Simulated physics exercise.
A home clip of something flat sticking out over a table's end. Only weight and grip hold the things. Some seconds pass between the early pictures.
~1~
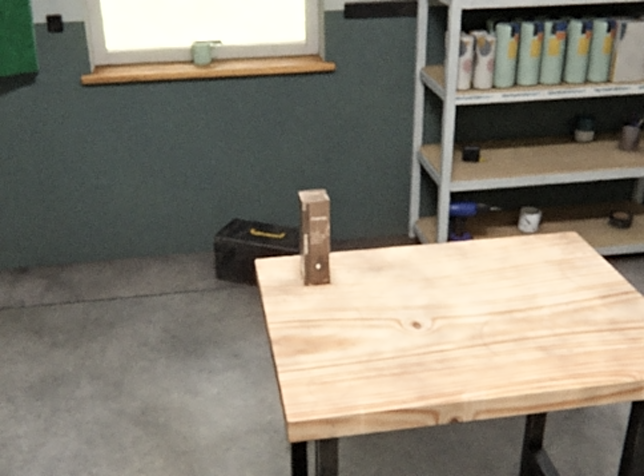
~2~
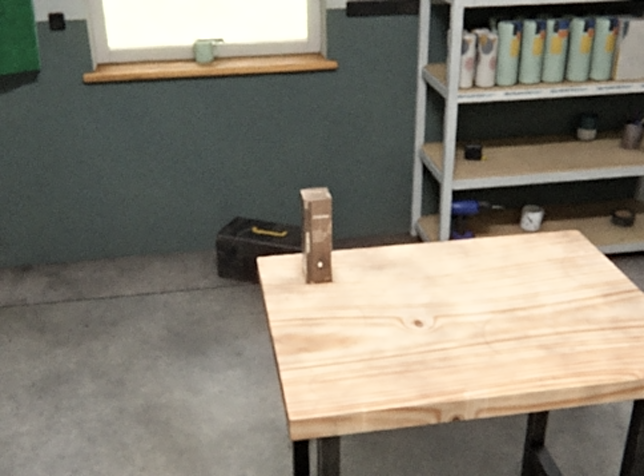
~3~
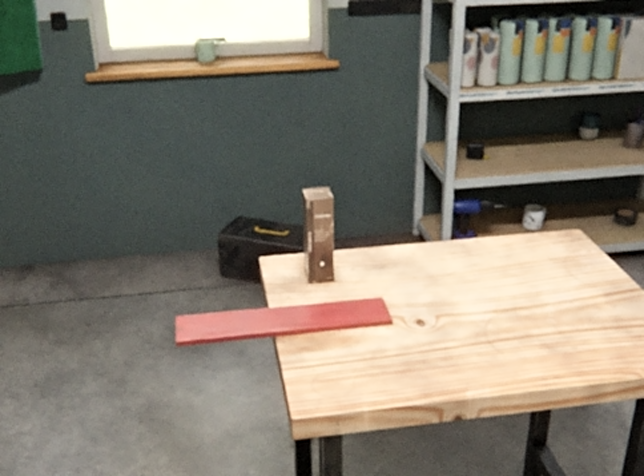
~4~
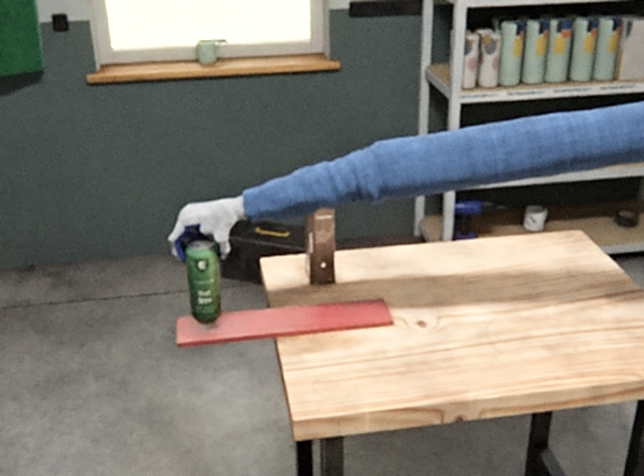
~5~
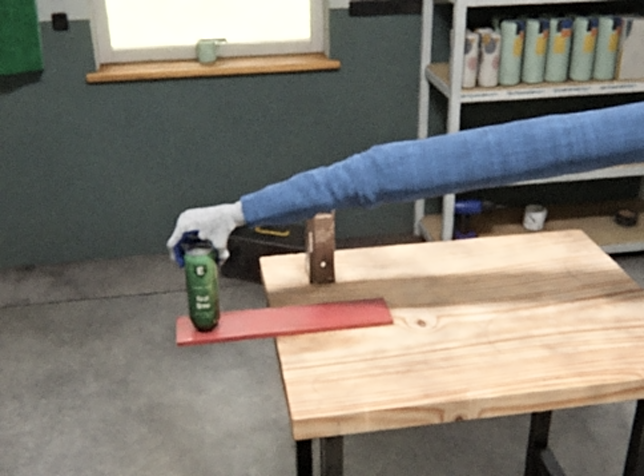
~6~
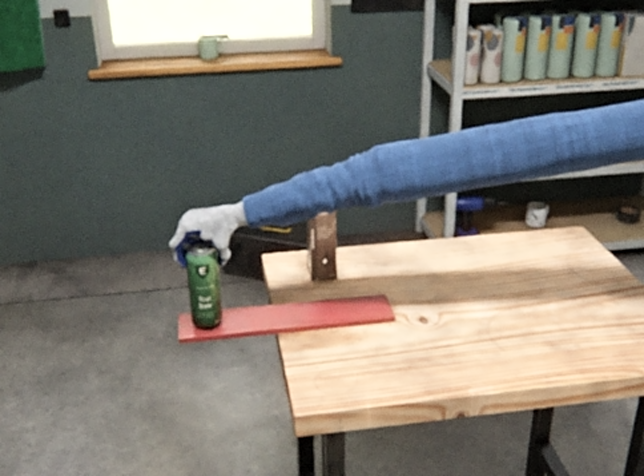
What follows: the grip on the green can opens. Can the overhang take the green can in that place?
In the end the plank goes over.
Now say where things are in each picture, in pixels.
In the first frame, the last thing is not in view yet; brown carton (314, 238).
In the second frame, the last thing is not in view yet; brown carton (316, 236).
In the third frame, the last thing is not in view yet; brown carton (318, 236).
In the fourth frame, coming down; green can (204, 281); brown carton (320, 237).
In the fifth frame, coming down; green can (202, 287); brown carton (319, 236).
In the sixth frame, in place under the hand; green can (204, 287); brown carton (321, 233).
Then, 0.60 s on from there, red plank and green can now down on the floor or falling.
Then, 0.80 s on from there, things are still on the move.
In the end, down on the floor or falling, red plank and green can; brown carton unmoved. The plank comes down.
